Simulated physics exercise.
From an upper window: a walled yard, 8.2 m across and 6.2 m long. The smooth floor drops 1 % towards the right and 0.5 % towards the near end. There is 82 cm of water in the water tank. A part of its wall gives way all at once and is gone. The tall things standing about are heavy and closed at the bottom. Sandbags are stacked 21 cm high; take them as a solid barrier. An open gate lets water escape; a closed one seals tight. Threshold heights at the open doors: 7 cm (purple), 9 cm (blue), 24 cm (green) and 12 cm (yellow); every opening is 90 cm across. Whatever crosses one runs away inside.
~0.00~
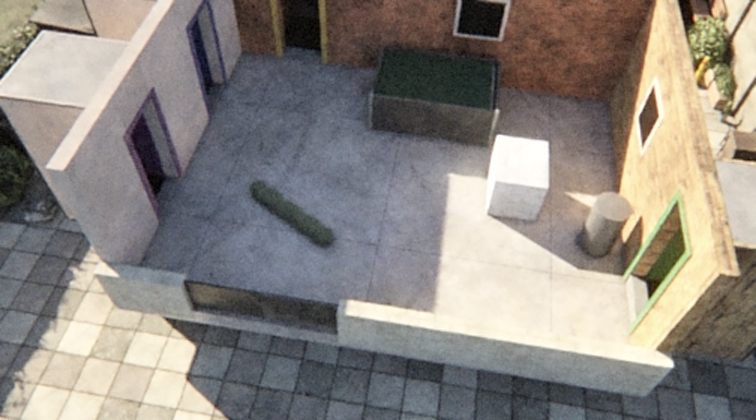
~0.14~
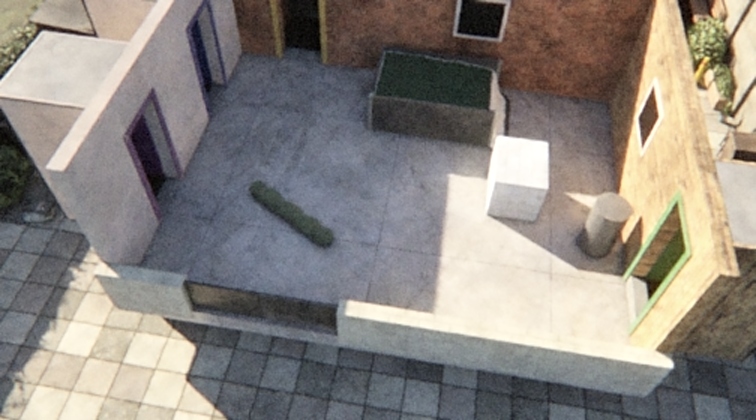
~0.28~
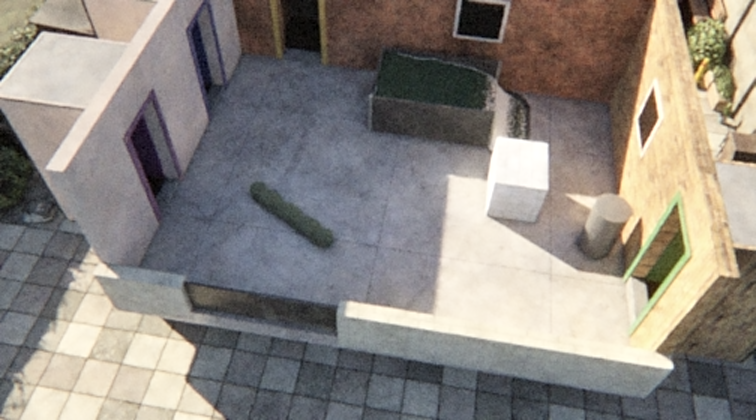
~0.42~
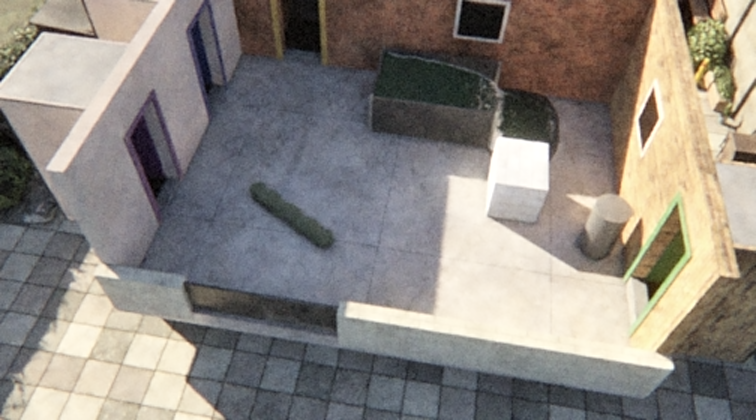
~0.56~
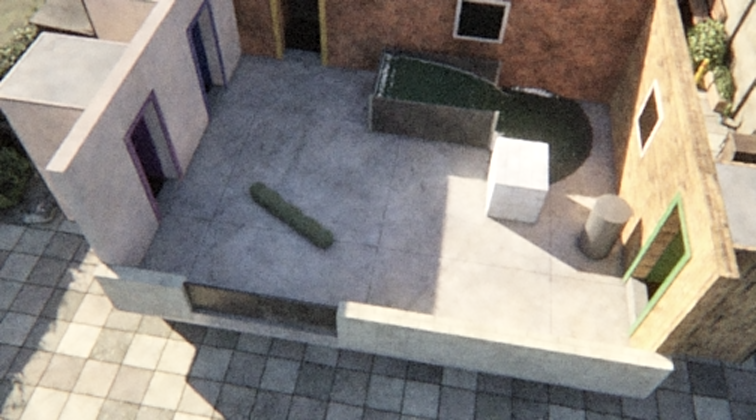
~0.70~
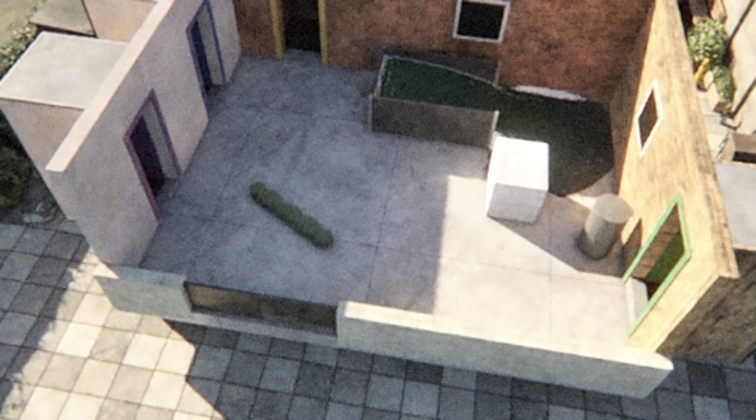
Dark green water poured out of the right end of a low tank by the brick back wall and spread rightward across the yard floor, passing behind a white block, while everything else stayed still.
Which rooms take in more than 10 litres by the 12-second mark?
Door by door: At the purple door it keeps below the limit; at the blue door it keeps below the limit; at the green door it stays under the limit; at the yellow door it does not reach the limit.
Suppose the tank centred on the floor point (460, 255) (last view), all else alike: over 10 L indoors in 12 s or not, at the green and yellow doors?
Against that limit: Green above, yellow under.
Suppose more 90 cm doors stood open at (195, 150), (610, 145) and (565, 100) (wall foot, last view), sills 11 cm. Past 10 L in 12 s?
In turn: Not over, above, above.
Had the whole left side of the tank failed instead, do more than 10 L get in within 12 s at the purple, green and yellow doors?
Against that limit: Purple past it, green under, yellow past it.
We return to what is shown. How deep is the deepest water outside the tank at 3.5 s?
Up to some 38 cm.
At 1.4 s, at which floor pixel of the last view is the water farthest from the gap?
At about (621, 249).
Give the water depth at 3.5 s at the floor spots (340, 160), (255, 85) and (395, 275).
Roughly 0, 0 and 2 cm, in turn.
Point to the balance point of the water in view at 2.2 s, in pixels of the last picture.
Near (532, 140).
After 1.4 s water covers 15 % of the floor and is deepest (60 cm) near (591, 109); purple door not reached, blue door not reached, green door not reached, yellow door not reached.
After 2.2 s water covers 20 % of the floor and is deepest (49 cm) near (557, 104); purple door not reached, blue door not reached, green door 6 cm at the sill, 0 L in, yellow door not reached.
After 3.5 s water covers 40 % of the floor and is deepest (38 cm) near (599, 230); purple door not reached, blue door not reached, green door 6 cm at the sill, 0 L in, yellow door not reached.
After 7.0 s water covers 80 % of the floor and is deepest (16 cm) near (609, 232); purple door 6 cm at the sill, 0 L in, blue door not reached, green door 15 cm at the sill, 0 L in, yellow door 1 cm at the sill, 0 L in.
After 12.0 s water covers 95 % of the floor and is deepest (12 cm) near (631, 362); purple door 6 cm at the sill, 0 L in, blue door 4 cm at the sill, 0 L in, green door 7 cm at the sill, 0 L in, yellow door 2 cm at the sill, 0 L in.
